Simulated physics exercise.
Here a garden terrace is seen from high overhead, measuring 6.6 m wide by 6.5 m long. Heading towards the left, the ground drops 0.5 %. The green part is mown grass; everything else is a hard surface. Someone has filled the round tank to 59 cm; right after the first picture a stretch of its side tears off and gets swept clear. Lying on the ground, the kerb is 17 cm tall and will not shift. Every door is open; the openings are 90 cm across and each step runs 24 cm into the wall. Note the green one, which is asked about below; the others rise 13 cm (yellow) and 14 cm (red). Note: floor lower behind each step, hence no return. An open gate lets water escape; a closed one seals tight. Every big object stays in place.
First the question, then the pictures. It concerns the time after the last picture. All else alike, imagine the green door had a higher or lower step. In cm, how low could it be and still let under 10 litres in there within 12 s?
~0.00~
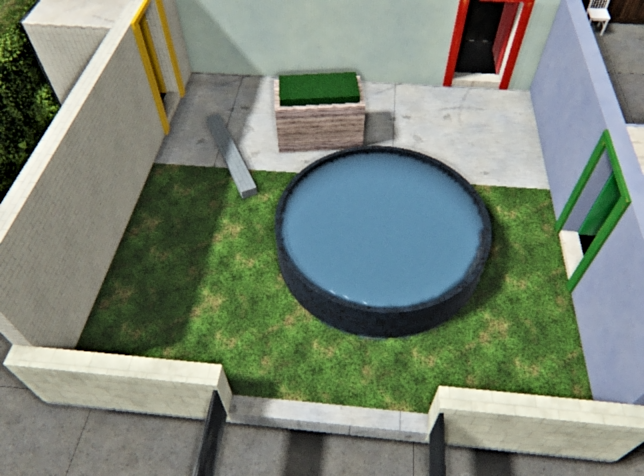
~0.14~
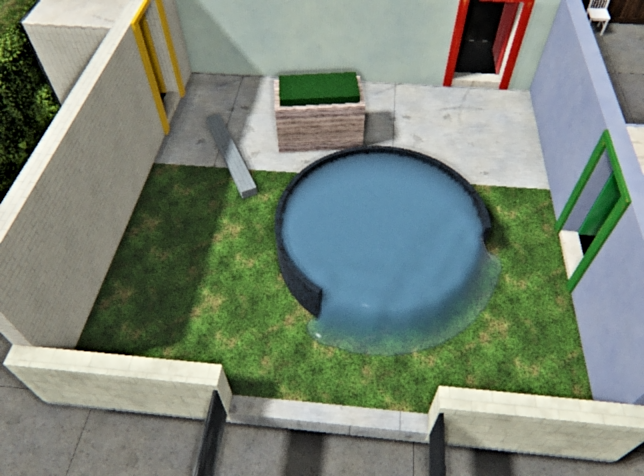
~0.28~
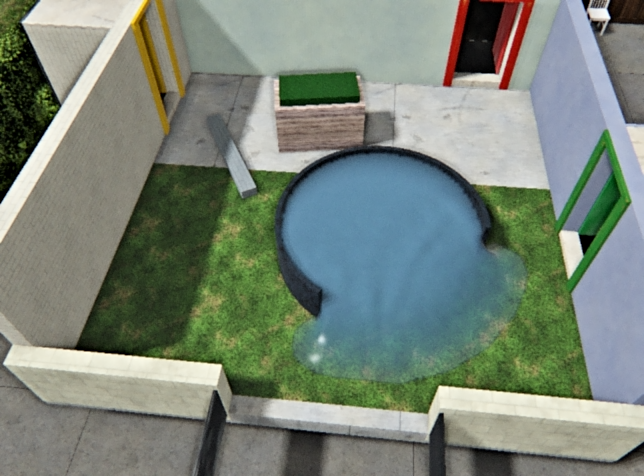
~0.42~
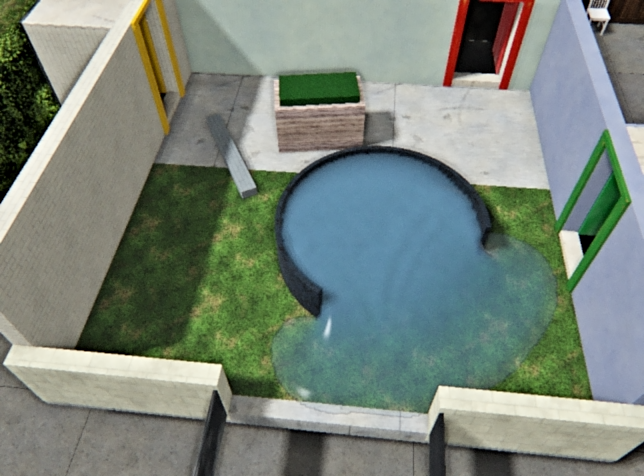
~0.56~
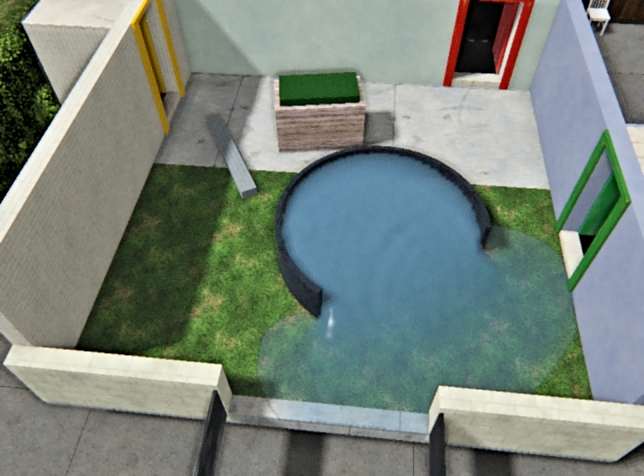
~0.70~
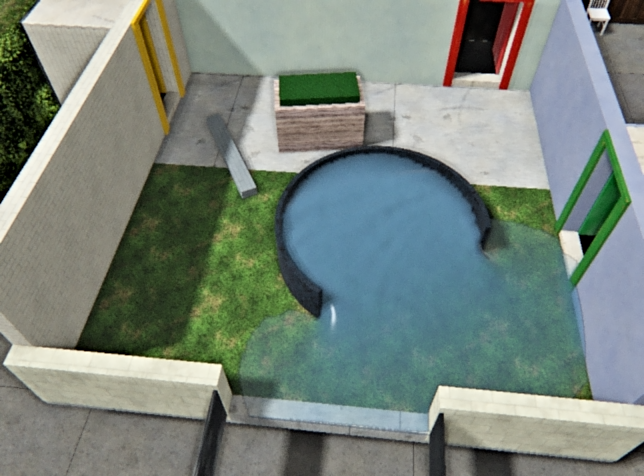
I would say 16 cm.
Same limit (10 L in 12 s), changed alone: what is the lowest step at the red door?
Red door, minimum about 12.5 cm.
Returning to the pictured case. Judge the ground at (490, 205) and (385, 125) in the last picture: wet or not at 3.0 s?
Taking them as asked: Awash, then spared.
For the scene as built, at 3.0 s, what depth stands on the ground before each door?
In cm: Yellow 0, red 0, green 17.
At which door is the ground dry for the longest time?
I'd go with the yellow door.
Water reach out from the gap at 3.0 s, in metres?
I make it some 4.2 m.
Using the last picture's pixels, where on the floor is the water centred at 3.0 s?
Centre of the water: Approx. (439, 296) px.
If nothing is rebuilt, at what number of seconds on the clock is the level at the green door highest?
Peak: Close to 3.2 s.
After 1.4 s water covers 25 % of the floor, deepest (52 cm) near (559, 426); 13 cm at the green door, 9 litres in over its 9 cm step.
After 3.0 s water covers 30 % of the floor, deepest (31 cm) near (575, 427); 17 cm at the green door, 25 litres in over its 9 cm step.
After 12.0 s water covers 95 % of the floor, deepest (8 cm) near (435, 346); 6 cm at the green door, 72 litres in over its 9 cm step.
At the green door as built, the water arrived by 0.7 s and peaked near 17 cm at 3.2 s.
With a step of 13 cm, 28 litres would have come in within the 12 s; with 17.5 cm, 5 litres. So under 10 litres takes about 16 cm.
